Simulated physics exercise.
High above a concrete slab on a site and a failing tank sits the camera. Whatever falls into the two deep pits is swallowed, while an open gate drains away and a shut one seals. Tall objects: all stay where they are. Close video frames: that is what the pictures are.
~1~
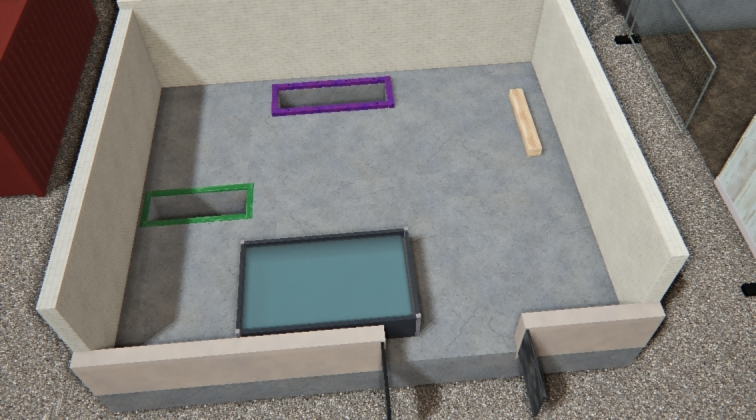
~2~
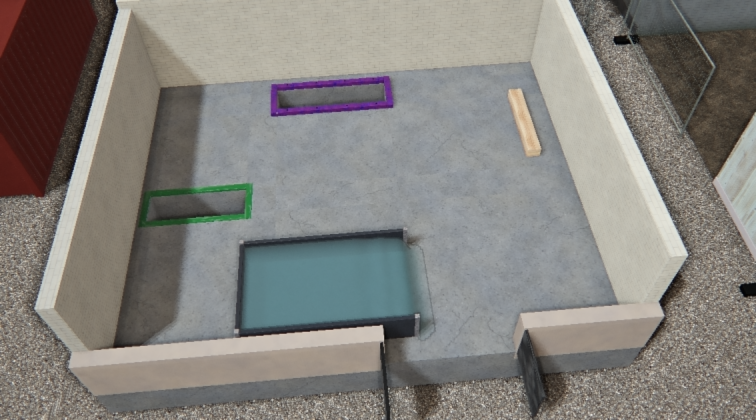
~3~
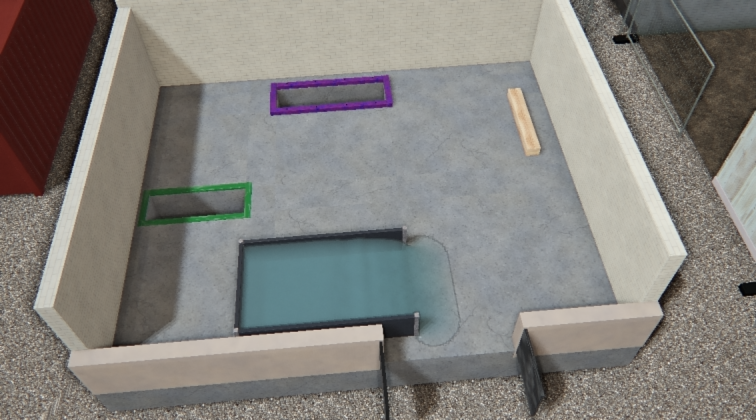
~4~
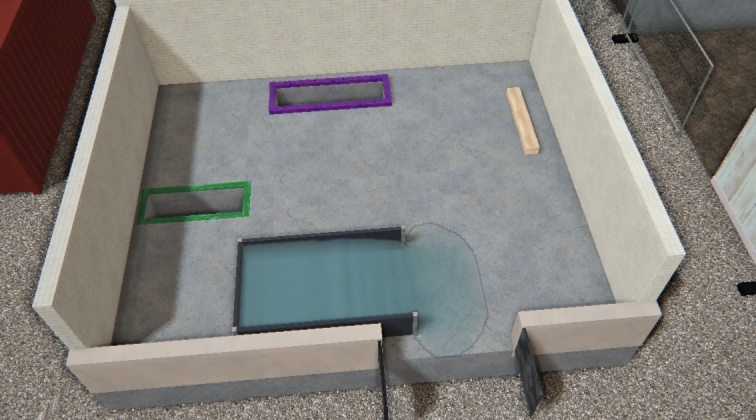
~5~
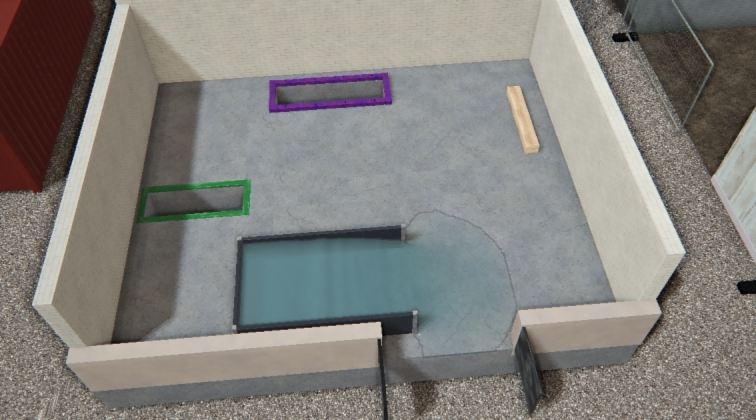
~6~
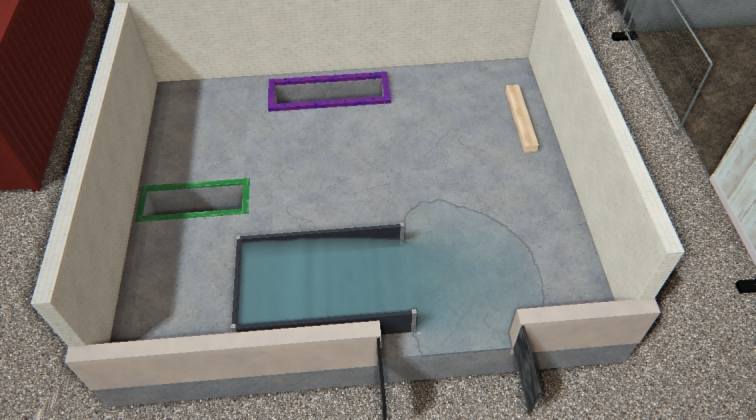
At first, a dark-walled tank of still, blue-green water sits whole on a walled concrete slab, near green and purple rectangular borders and a wooden beam. Then its right side opens and water pours out, spreading rightward across the slab in a widening, rounded sheet that reaches beside the low front wall.
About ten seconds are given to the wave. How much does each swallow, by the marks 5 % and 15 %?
At the end, the gate accounts for a substantial part - beyond fifteen per cent; the purple pit accounts for a negligible part - below five per cent; the green pit accounts for a negligible part - below five per cent.
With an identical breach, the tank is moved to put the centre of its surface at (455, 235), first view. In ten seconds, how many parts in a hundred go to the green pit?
Within ten seconds roughly 8 percent of the total ends in the green pit.
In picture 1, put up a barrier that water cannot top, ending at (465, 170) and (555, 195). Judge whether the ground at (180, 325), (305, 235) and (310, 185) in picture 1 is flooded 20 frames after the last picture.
Point by point: First spared, next spared, last spared.
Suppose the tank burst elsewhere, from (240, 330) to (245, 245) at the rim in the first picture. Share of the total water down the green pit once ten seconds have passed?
About 55 percent ends up in the green pit, by my reckoning.
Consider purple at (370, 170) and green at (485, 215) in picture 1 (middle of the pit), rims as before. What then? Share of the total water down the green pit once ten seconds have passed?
The green pit takes 40 per cent.
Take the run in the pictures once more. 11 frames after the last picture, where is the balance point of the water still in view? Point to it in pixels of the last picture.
Roughly (432, 277).
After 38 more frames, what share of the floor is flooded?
That works out at 50 %.
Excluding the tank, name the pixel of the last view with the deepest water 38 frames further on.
My pick is (529, 61).
A moment on, water covers 20 % of the floor; the gate 2 %, the purple pit 0 %, the green pit 0 %.
Next, water covers 25 % of the floor; the gate 4 %, the purple pit 0 %, the green pit 0 %.
Then, water covers 30 % of the floor; the gate 8 %, the purple pit 0 %, the green pit 0 %.
Later, water covers 50 % of the floor; the gate 12 %, the purple pit 0 %, the green pit 0 %.
In the end, water covers 75 % of the floor; the gate 18 %, the purple pit 0 %, the green pit 0 %.
